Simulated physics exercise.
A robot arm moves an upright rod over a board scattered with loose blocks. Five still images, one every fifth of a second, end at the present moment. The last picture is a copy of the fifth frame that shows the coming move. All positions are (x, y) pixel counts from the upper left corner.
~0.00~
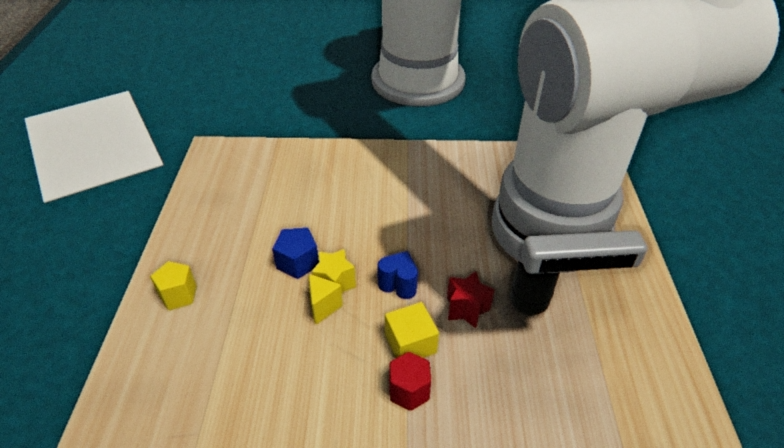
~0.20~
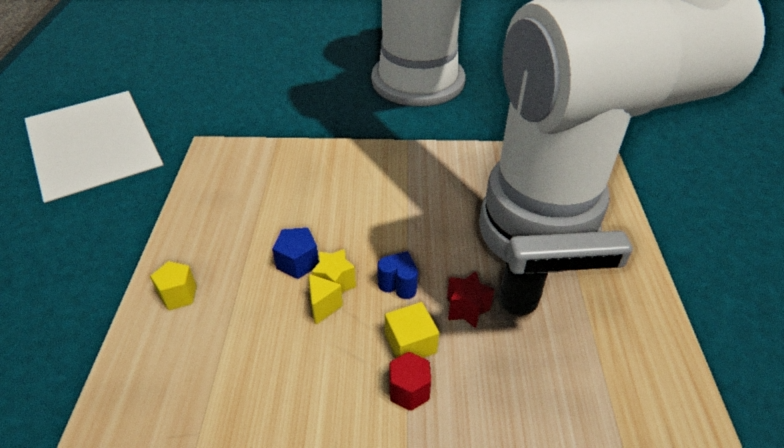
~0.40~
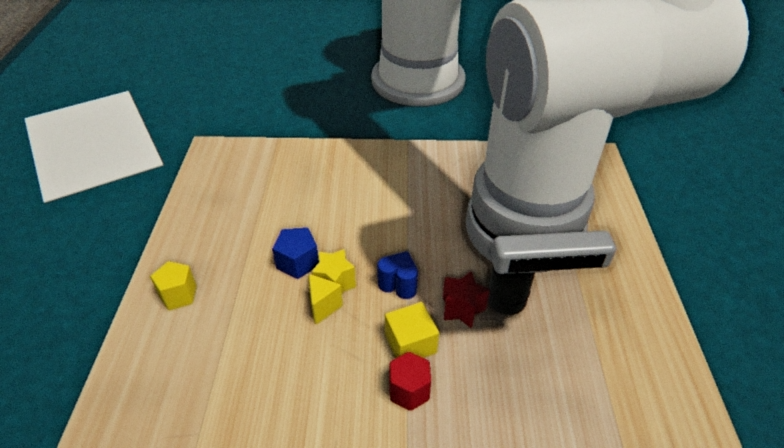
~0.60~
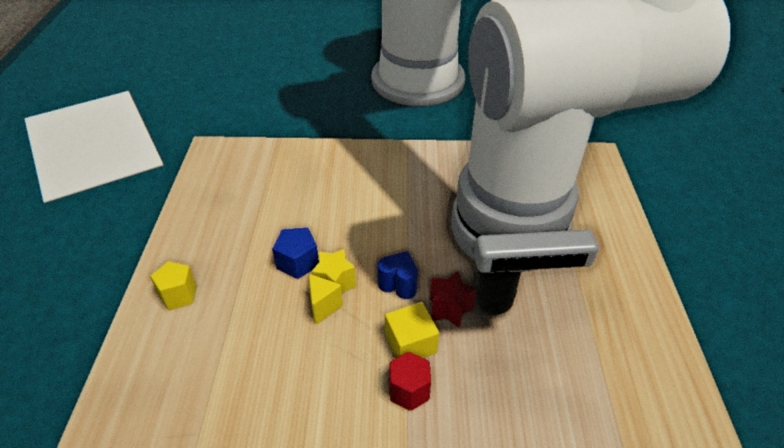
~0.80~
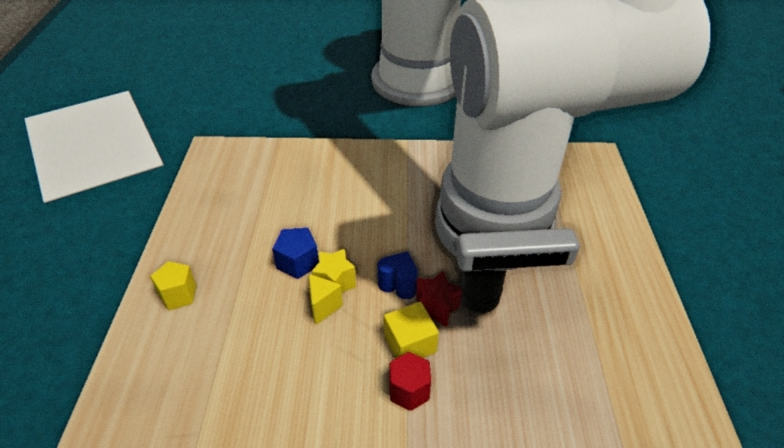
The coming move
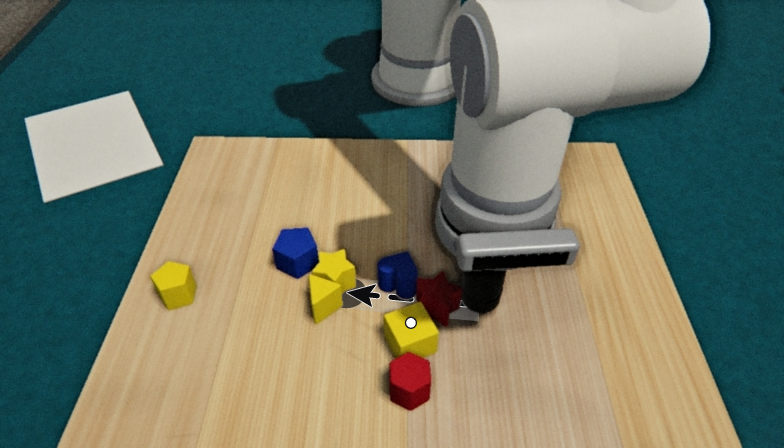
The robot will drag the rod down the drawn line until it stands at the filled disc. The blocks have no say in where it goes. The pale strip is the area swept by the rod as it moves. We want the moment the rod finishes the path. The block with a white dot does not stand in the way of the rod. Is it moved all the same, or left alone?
It ends up somewhere else.
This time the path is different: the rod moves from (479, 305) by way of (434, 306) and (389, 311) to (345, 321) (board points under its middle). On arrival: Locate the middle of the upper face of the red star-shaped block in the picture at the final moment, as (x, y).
It is at (306, 307).
Drawn move, in a line from (479, 305) to (347, 293); the dot is on the yellow square piece.
The first path, step by step. One third of the way, rod at (435, 294); blue heart-shaped block at (383, 259), turned 55° clockwise; yellow square piece at (402, 326), turned 30° anticlockwise; red star-shaped block at (393, 290), turned 20° anticlockwise.
Two thirds of the way, rod at (390, 290); blue heart-shaped block at (370, 254), turned 80° clockwise; yellow square piece at (399, 327), turned 40° anticlockwise; red star-shaped block at (365, 297), turned 80° anticlockwise.
At the end, rod at (347, 286); blue pentagonal block at (291, 239); yellow star-shaped block at (316, 259), turned 20° anticlockwise; blue heart-shaped block at (359, 246), turned 115° clockwise; yellow square piece at (399, 327), turned 40° anticlockwise; red star-shaped block at (347, 301), turned 125° anticlockwise.
